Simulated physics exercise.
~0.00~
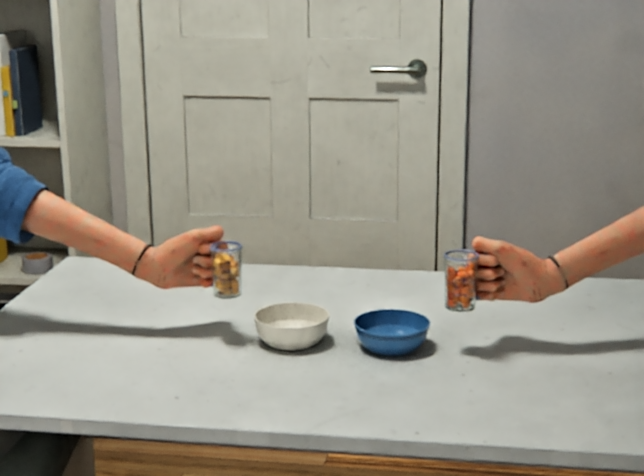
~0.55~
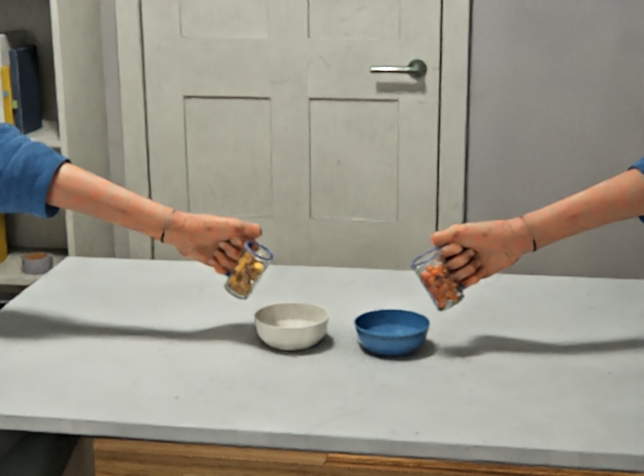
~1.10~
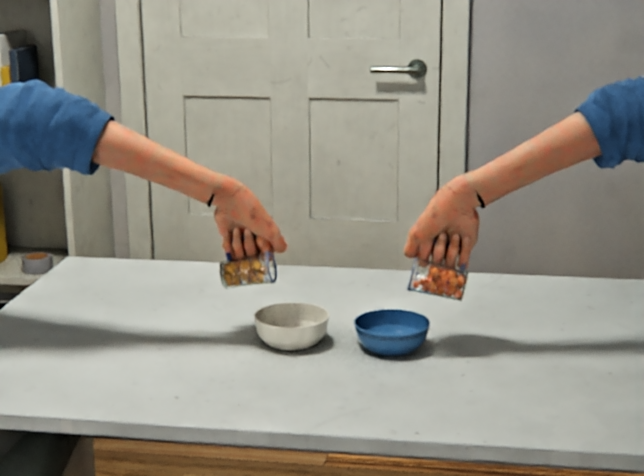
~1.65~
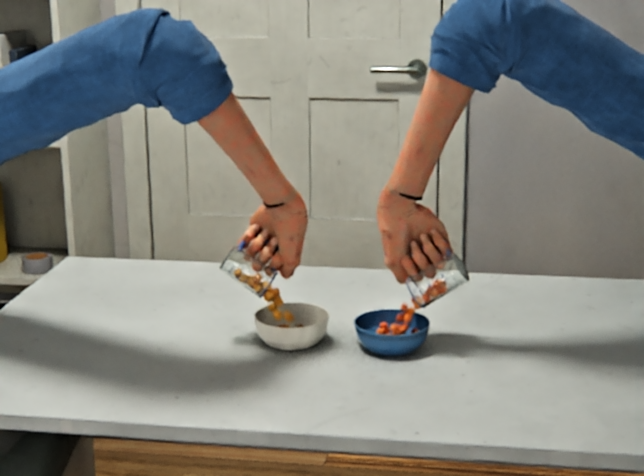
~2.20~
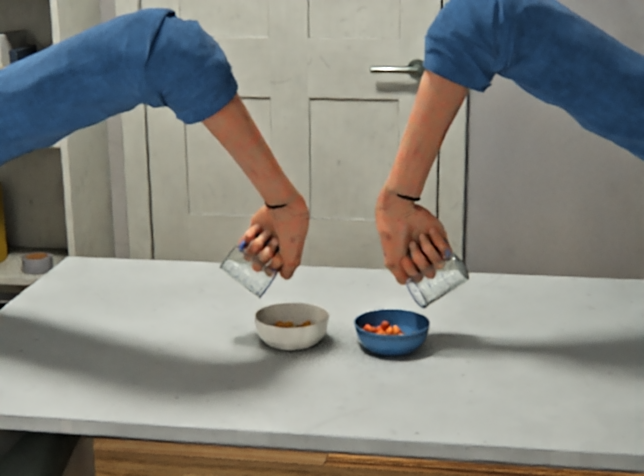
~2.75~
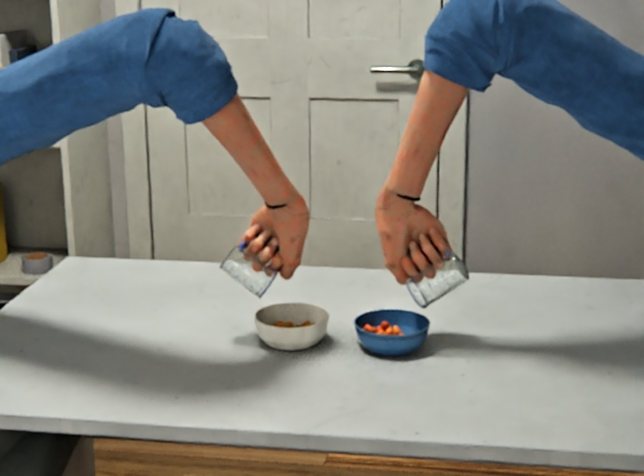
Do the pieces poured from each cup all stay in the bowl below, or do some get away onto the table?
The pieces all stay in the bowls. The white bowl on the left and the blue bowl on the right each keep everything poured into them.
